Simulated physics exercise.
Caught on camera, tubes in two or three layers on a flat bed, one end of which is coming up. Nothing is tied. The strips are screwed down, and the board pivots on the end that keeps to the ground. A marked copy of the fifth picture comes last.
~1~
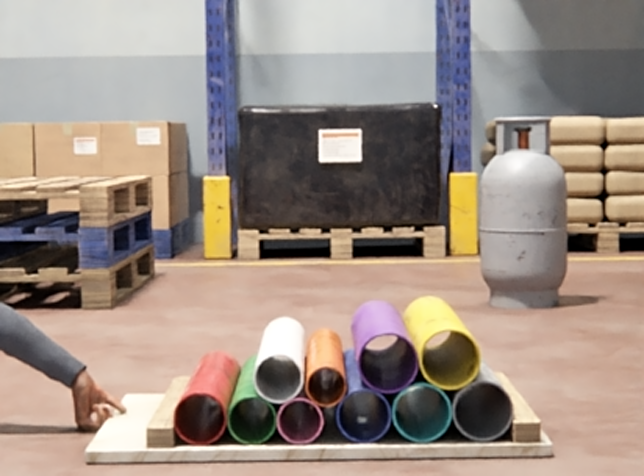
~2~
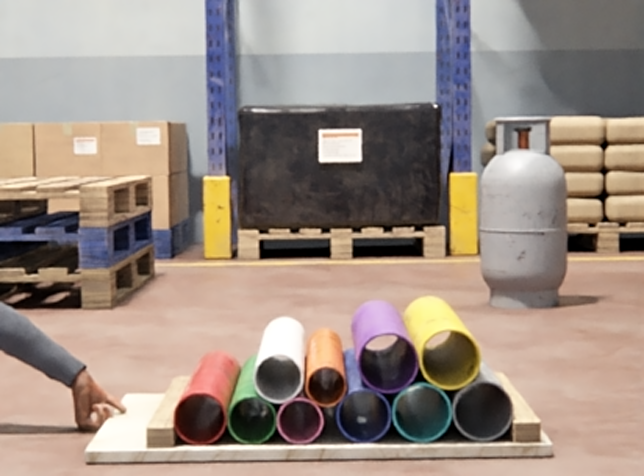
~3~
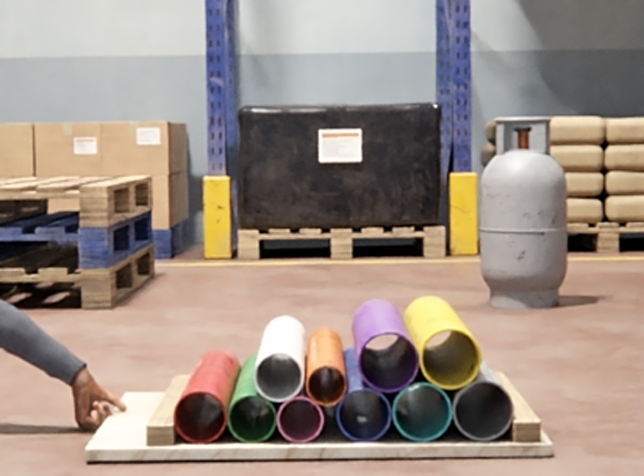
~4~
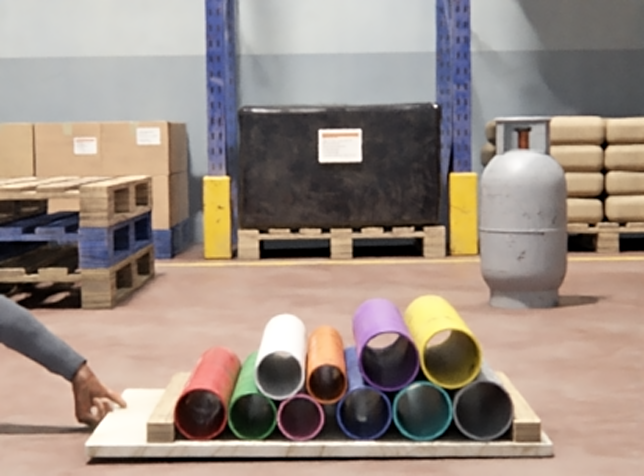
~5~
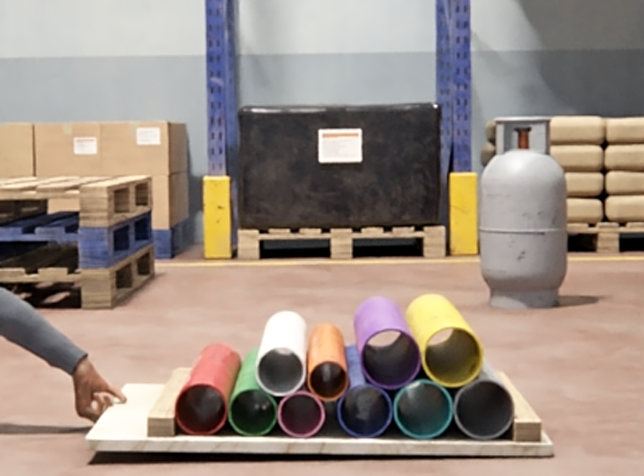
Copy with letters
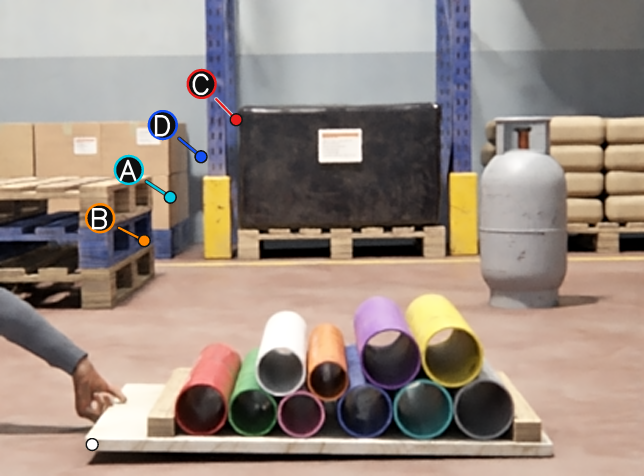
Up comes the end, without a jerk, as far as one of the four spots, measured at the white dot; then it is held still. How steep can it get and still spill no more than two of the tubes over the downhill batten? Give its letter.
Up to B.
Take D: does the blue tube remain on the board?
Yes, with D.
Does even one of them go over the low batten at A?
At A: Yes.
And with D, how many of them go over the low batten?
It comes to four.
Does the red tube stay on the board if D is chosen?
The red tube: Yes.
On the marked copy, A at (170, 197); B at (144, 241); C at (236, 120); D at (201, 157); the white dot at (92, 445).
With B. Early on, board at 16°.
Further on, board at 28°.
At the end, board at 28°, none over the low batten.
As for the rest, A four over the low batten (white, yellow, orange, purple); C four over the low batten (white, yellow, orange, purple); D four over the low batten (white, yellow, orange, purple).
